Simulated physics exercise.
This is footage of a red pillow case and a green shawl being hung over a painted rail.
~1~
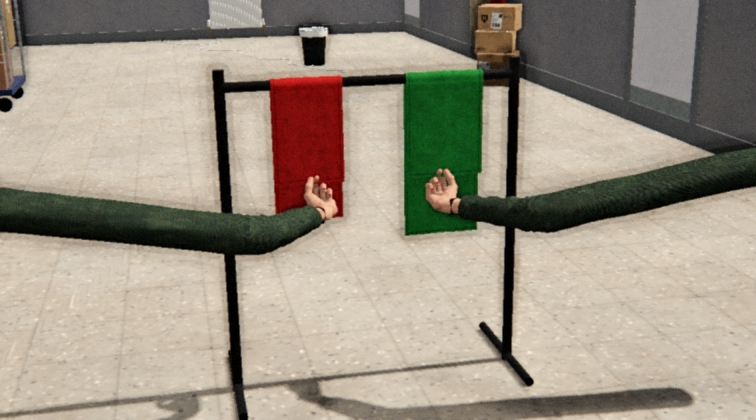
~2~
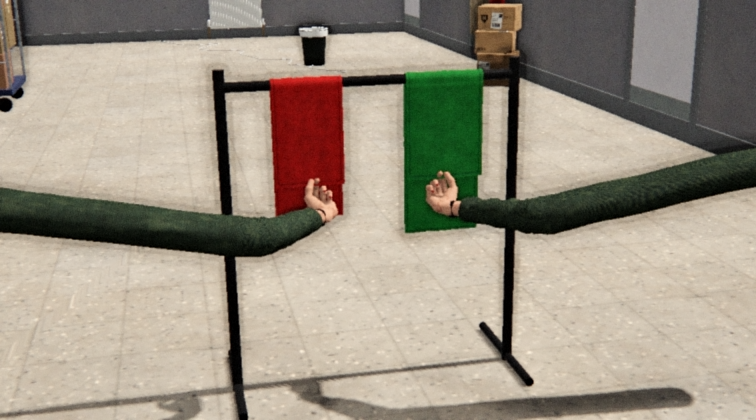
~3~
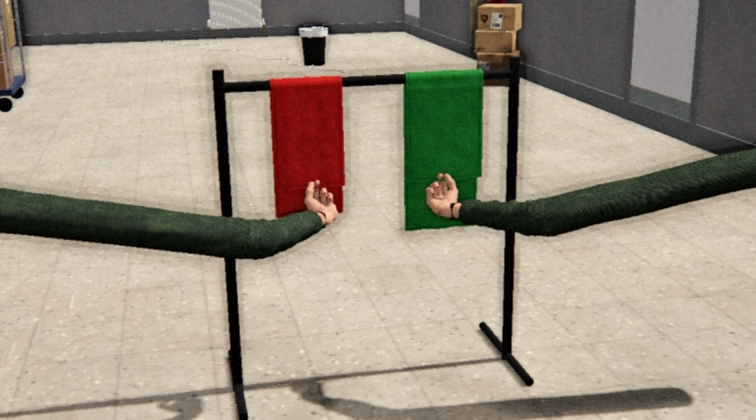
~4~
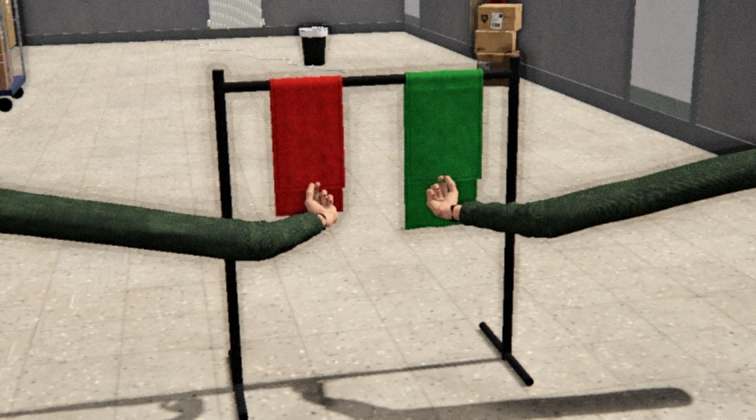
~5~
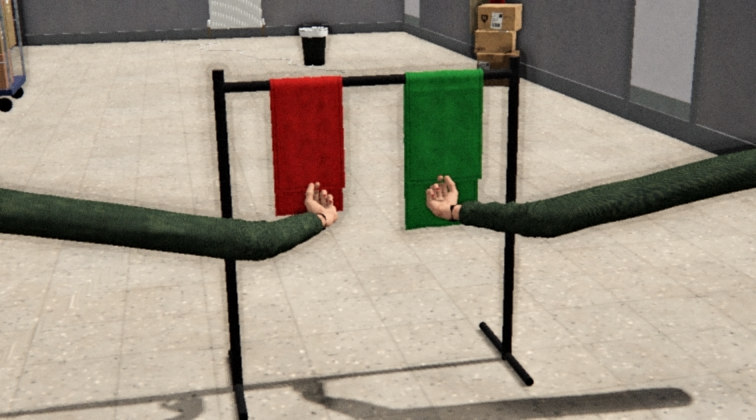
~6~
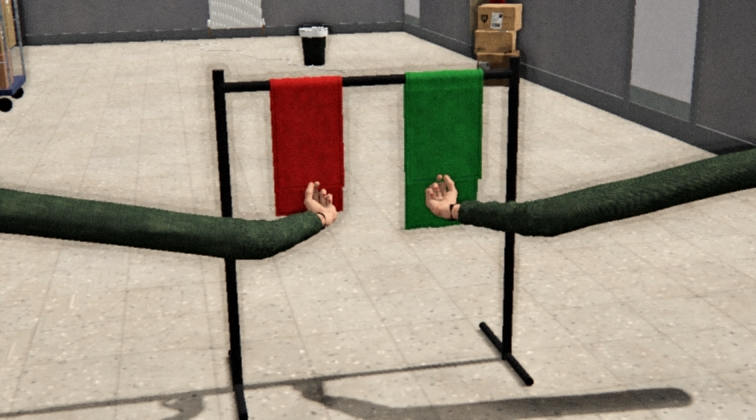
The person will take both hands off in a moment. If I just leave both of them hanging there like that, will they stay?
Red pillow case: Stays. Green shawl: Stays.
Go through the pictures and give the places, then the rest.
The first frame shows pillow case front hem (327, 178), back hem (327, 214); shawl front hem (420, 173), back hem (417, 231).
The second frame shows pillow case front hem (328, 181); shawl front hem (420, 175).
The third frame shows pillow case front hem (328, 183); shawl front hem (420, 178).
The fourth frame shows pillow case front hem (328, 185); shawl front hem (420, 179).
The fifth frame shows pillow case front hem (328, 185); shawl front hem (420, 180).
The sixth frame shows pillow case front hem (328, 184), back hem (326, 208), front almost as long as the back; shawl front hem (419, 179), back hem (417, 225), front over half the back.
Then, 0.74 s past the final frame, pillow case unmoved; shawl unmoved.
When it is over, pillow case unmoved; shawl unmoved. The red pillow case keeps its place and the green shawl stays on.
